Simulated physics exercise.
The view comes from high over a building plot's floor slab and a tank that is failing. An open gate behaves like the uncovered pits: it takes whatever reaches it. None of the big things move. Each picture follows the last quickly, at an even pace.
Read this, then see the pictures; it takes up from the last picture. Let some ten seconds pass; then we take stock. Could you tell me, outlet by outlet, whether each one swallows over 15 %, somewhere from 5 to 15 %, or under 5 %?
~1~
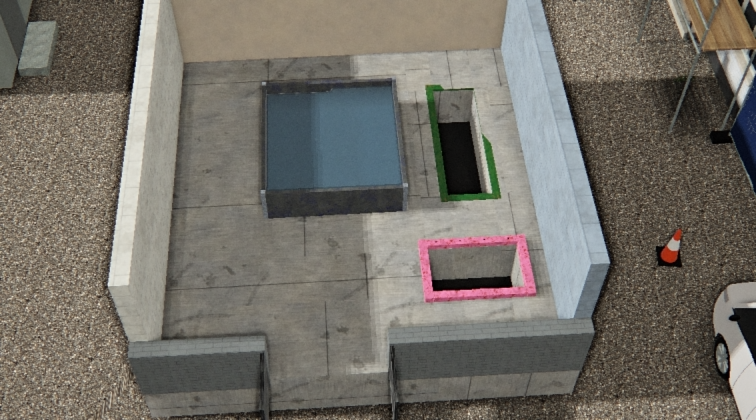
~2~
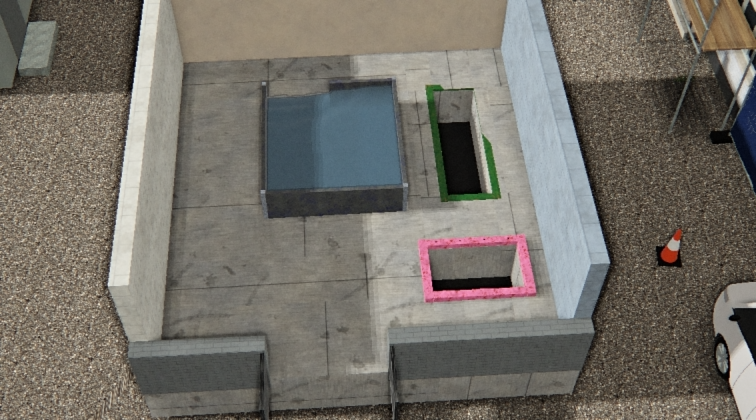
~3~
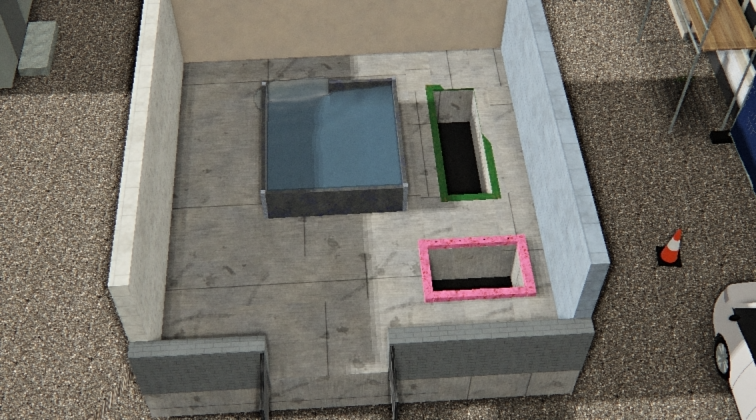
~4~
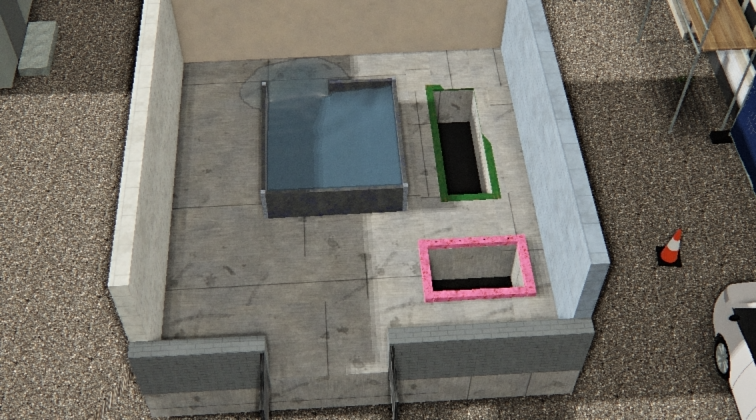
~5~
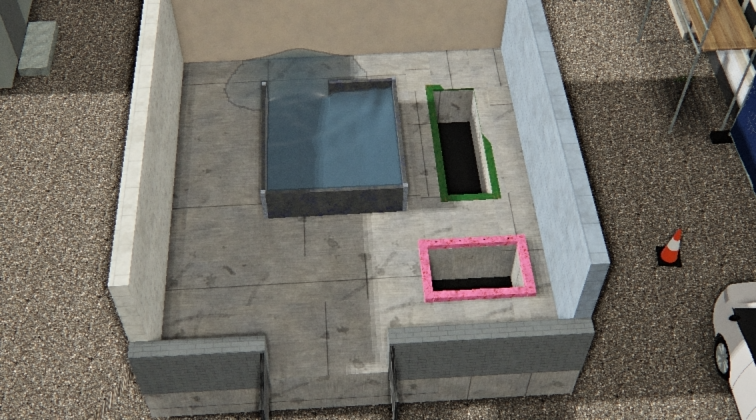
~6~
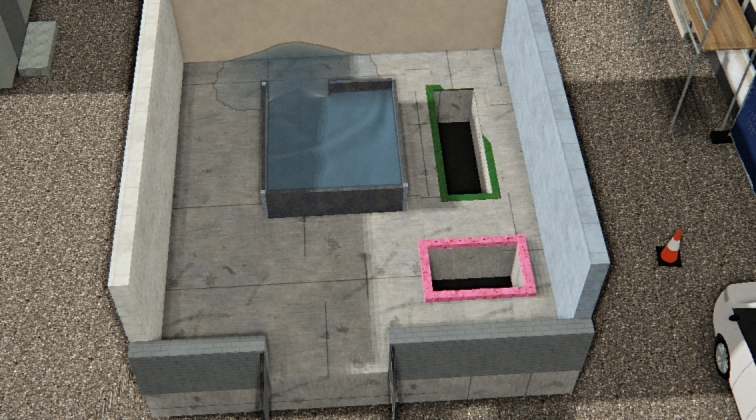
My prediction: The gate lies in the five-to-fifteen range. The pink pit fails to reach five per cent. The green pit passes fifteen per cent.
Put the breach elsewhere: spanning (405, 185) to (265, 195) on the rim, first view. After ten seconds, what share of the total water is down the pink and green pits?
The pink pit takes 2 per cent and the green pit 4 per cent.
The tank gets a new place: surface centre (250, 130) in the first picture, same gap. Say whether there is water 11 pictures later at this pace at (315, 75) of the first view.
Outcome noted: Waterlogged.
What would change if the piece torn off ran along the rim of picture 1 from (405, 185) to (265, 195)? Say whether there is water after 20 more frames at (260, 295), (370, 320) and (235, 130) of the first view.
Going point by point: Waterlogged, waterlogged, left unwetted.
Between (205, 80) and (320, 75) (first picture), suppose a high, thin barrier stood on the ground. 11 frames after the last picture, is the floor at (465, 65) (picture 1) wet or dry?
Verdict: Covered.
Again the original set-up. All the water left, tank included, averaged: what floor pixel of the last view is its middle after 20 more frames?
I'd place it roughly at (309, 129).
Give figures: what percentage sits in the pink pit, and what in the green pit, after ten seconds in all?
Estimated: 0 per cent and 20 per cent respectively.
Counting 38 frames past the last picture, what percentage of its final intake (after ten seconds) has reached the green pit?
Close to 60 percent.
A moment on, water covers 15 % of the floor; the gate 0 %, the pink pit 0 %, the green pit 0 %.
Next, water covers 30 % of the floor; the gate 0 %, the pink pit 0 %, the green pit 0 %.
Then, water covers 50 % of the floor; the gate 0 %, the pink pit 0 %, the green pit 4 %.
Later, water covers 70 % of the floor; the gate 2 %, the pink pit 0 %, the green pit 12 %.
In the end, water covers 85 % of the floor; the gate 8 %, the pink pit 0 %, the green pit 20 %.
